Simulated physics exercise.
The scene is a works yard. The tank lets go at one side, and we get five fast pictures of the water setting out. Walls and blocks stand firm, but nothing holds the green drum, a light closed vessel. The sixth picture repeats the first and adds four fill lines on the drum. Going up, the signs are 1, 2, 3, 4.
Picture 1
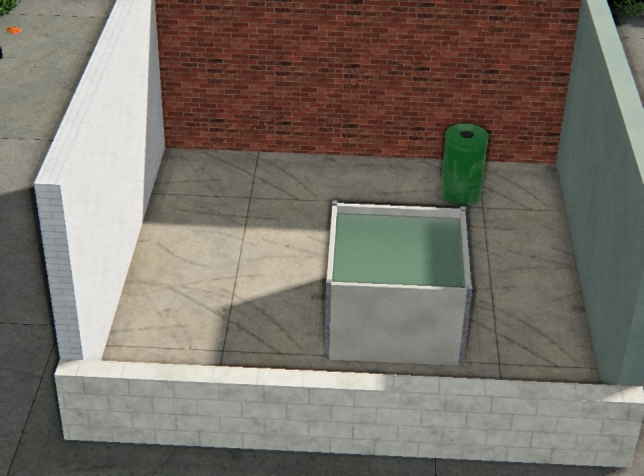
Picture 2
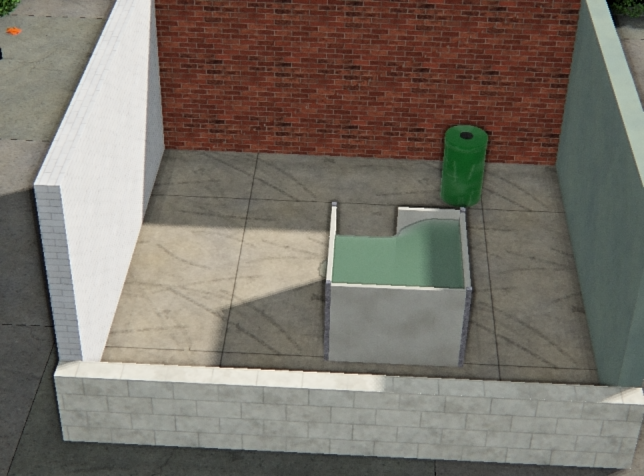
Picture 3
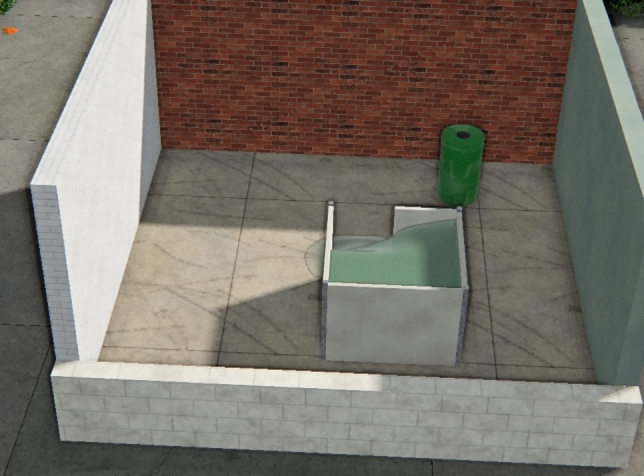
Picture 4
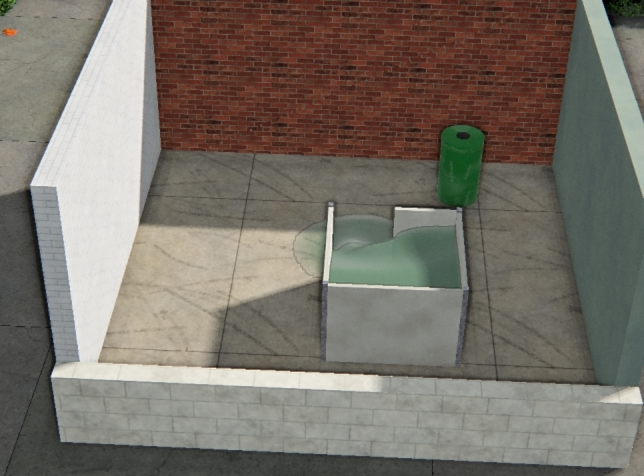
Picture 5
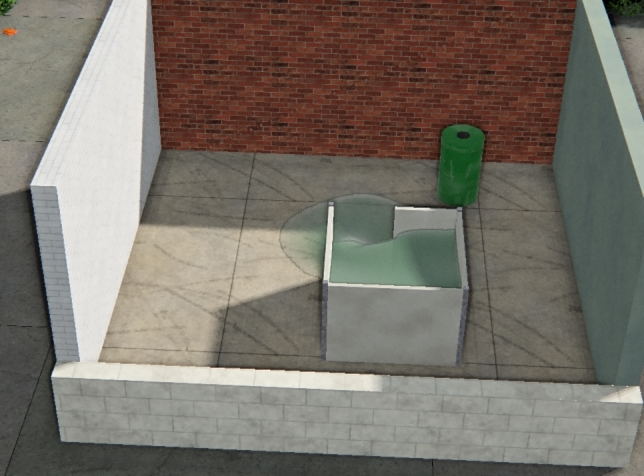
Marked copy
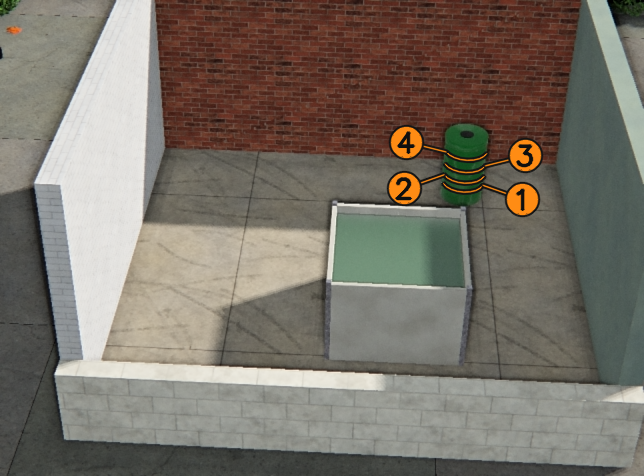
The clip opens on a works yard where a square tank full of greenish water stands near a green drum before a brick wall. Part of the tank's back wall disappears, leaving a gap, and the water dips there. Water then flows out through the gap and spreads across the ground behind and left.
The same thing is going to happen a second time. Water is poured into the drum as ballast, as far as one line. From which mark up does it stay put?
1 will do.
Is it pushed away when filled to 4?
No, not at all.
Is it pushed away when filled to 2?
No, that is safe.
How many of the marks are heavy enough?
All of them.
On the marked copy, 1 at (463, 192); 2 at (464, 183); 3 at (465, 172); 4 at (467, 160); from the bottom up 1, 2, 3, 4.
With 1, it does not move.
With 2, it does not move.
With 3, it does not move.
With 4, it does not move.
